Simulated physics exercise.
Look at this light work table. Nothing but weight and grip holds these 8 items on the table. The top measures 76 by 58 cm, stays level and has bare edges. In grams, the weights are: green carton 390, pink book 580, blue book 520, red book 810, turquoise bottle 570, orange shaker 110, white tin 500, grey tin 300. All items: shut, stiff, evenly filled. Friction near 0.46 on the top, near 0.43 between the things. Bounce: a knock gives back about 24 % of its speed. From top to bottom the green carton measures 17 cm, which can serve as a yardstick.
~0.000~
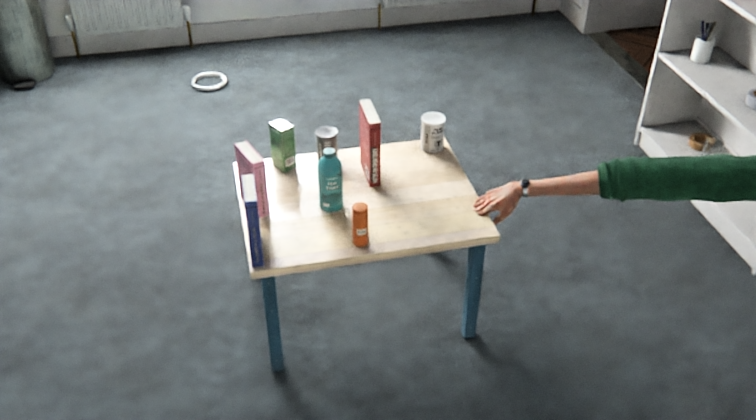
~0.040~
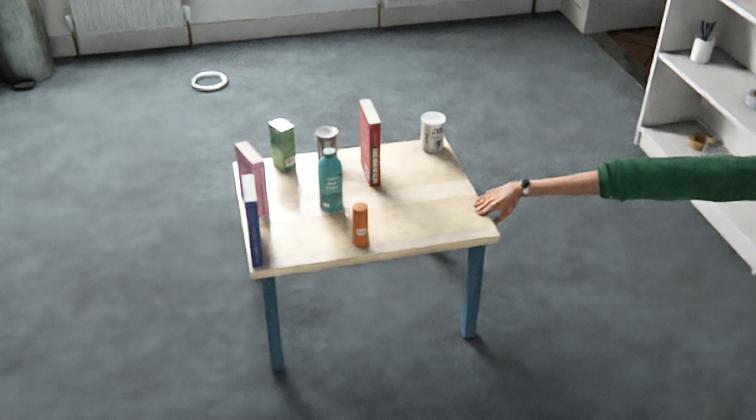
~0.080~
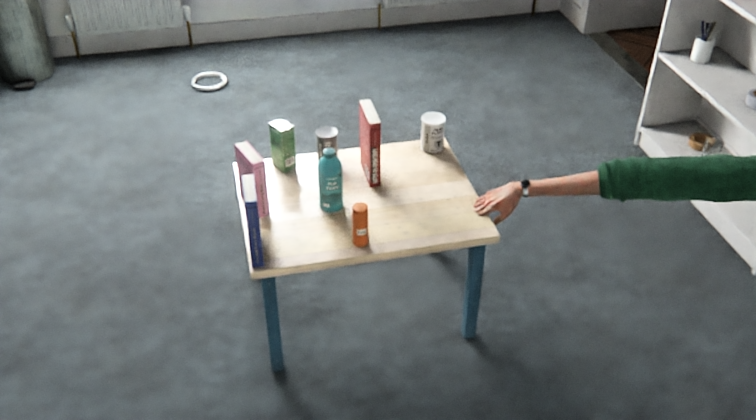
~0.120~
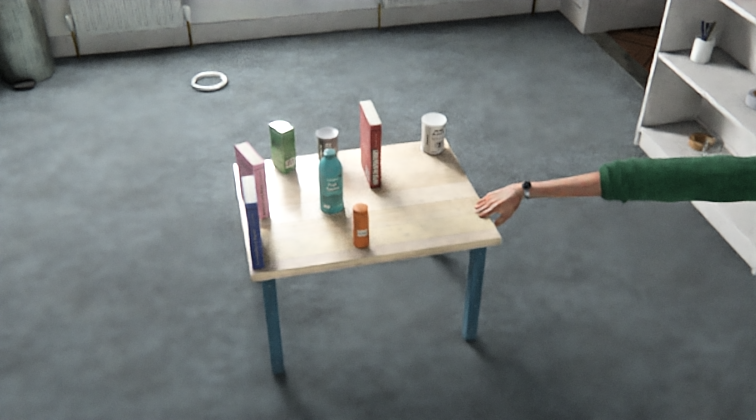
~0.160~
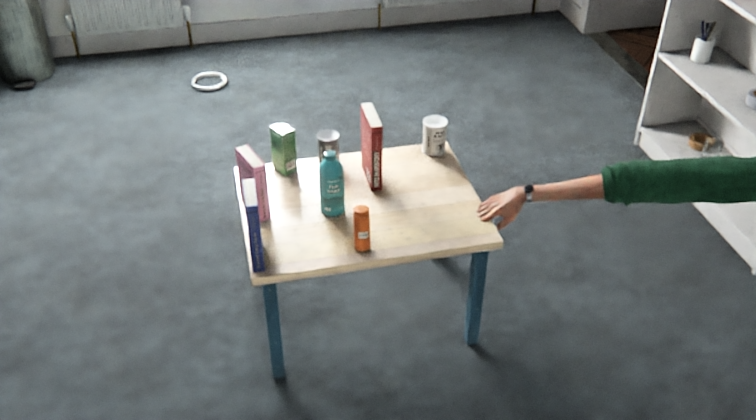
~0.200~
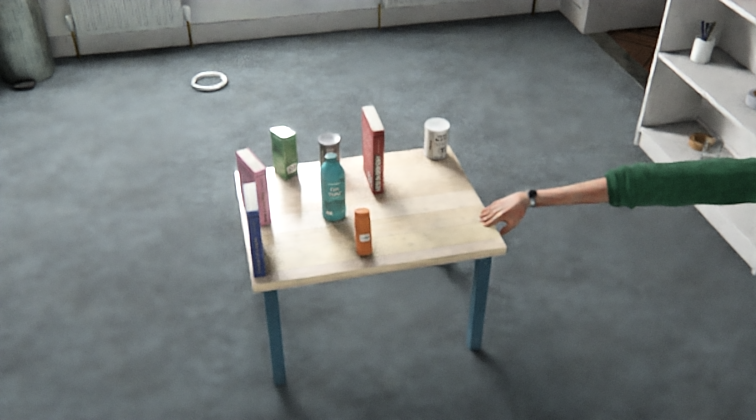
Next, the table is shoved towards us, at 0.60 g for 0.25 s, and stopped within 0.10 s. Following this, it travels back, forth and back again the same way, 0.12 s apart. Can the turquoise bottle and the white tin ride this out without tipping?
In order: Turquoise bottle: Down. White tin: Standing.
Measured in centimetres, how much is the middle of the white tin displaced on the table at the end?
Start to finish, roughly 9 cm.
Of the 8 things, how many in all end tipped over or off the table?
In all, 5.
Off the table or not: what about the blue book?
When everything stops, the blue book is out of bounds.
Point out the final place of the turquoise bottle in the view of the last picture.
Around pixel (290, 162).
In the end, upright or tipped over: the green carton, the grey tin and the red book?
Here's how it ends: The green carton comes down, the grey tin comes down, and the red book never goes down.
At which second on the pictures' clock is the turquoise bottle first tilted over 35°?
0.3 s or so.
By 0.80 s, table shifted 5 cm; blue book now off the table; white tin 17 cm from its spot near (450, 166); turquoise bottle tilted 5° near (334, 192).
By 1.40 s, table shifted 26 cm; turquoise bottle on its side near (322, 210); white tin 4 cm from its spot near (457, 180); green carton on its side.
When it is over (3.6 s), off the table and tipped over, blue book; lying over on the table, green carton, turquoise bottle, orange shaker and grey tin; not toppled but over 5 cm from the start, pink book, red book and white tin. End places, in pixels of the last picture, turquoise bottle near (290, 162), white tin near (438, 146).
